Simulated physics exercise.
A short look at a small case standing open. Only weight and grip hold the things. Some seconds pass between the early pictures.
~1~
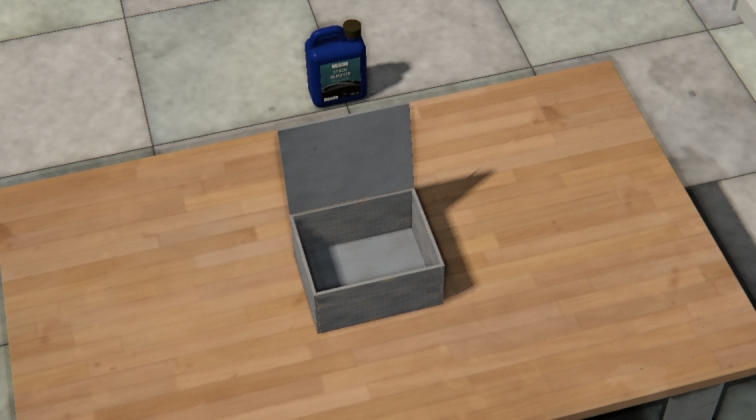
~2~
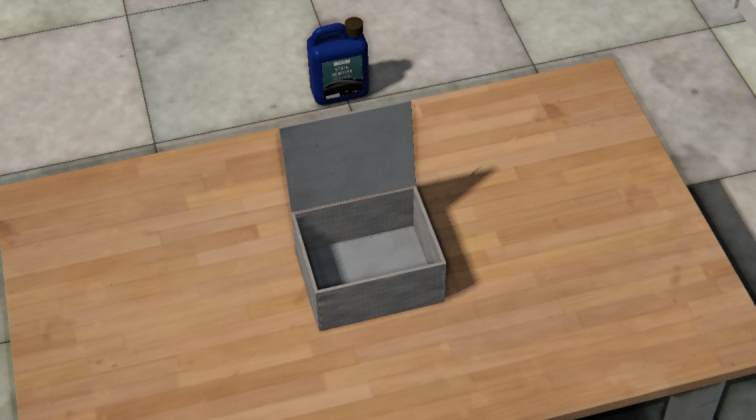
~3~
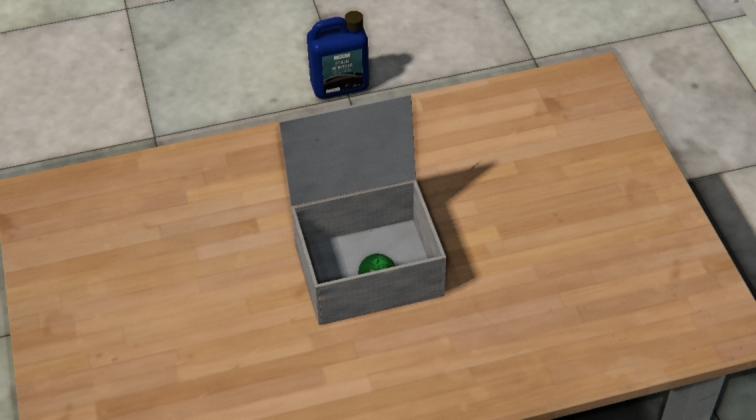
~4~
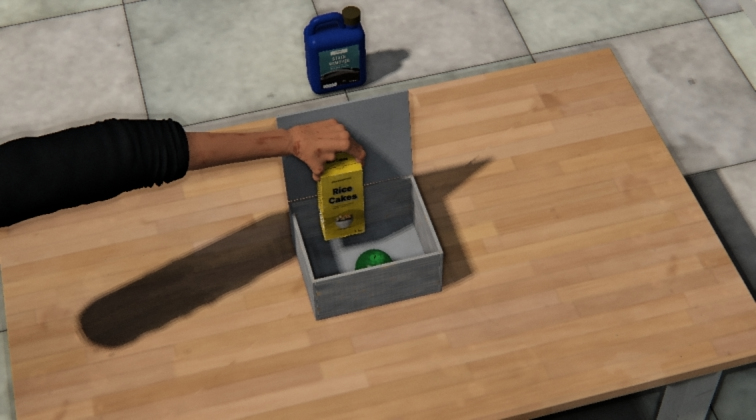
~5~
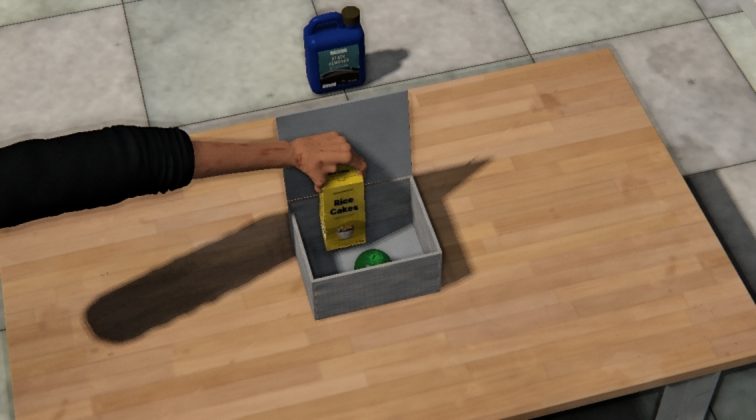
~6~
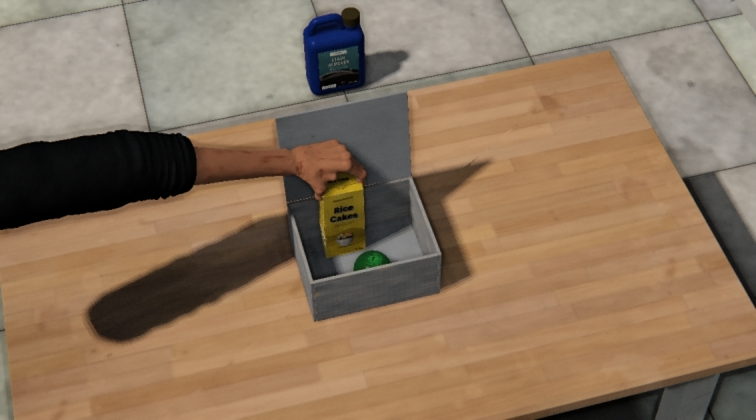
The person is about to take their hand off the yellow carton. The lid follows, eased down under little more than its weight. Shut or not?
In the end the lid is held up.
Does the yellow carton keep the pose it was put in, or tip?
The yellow carton tips.
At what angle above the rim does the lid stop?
Some 14° above the rim.
Then, 1.30 s on from there, lid 85° above the rim.
Then, 1.70 s on from there, lid 55° above the rim; yellow carton turned 13° from how it was put near (344, 222).
Then, 1.80 s on from there, lid 41° above the rim; yellow carton turned 23° from how it was put near (346, 229).
Then, 2.00 s on from there, lid 14° above the rim; yellow carton turned 56° from how it was put near (346, 242).
In the end, lid 14° above the rim; toppled in the box, yellow carton; green apple unmoved. At the end, from the last picture's camera, yellow carton near (347, 243).
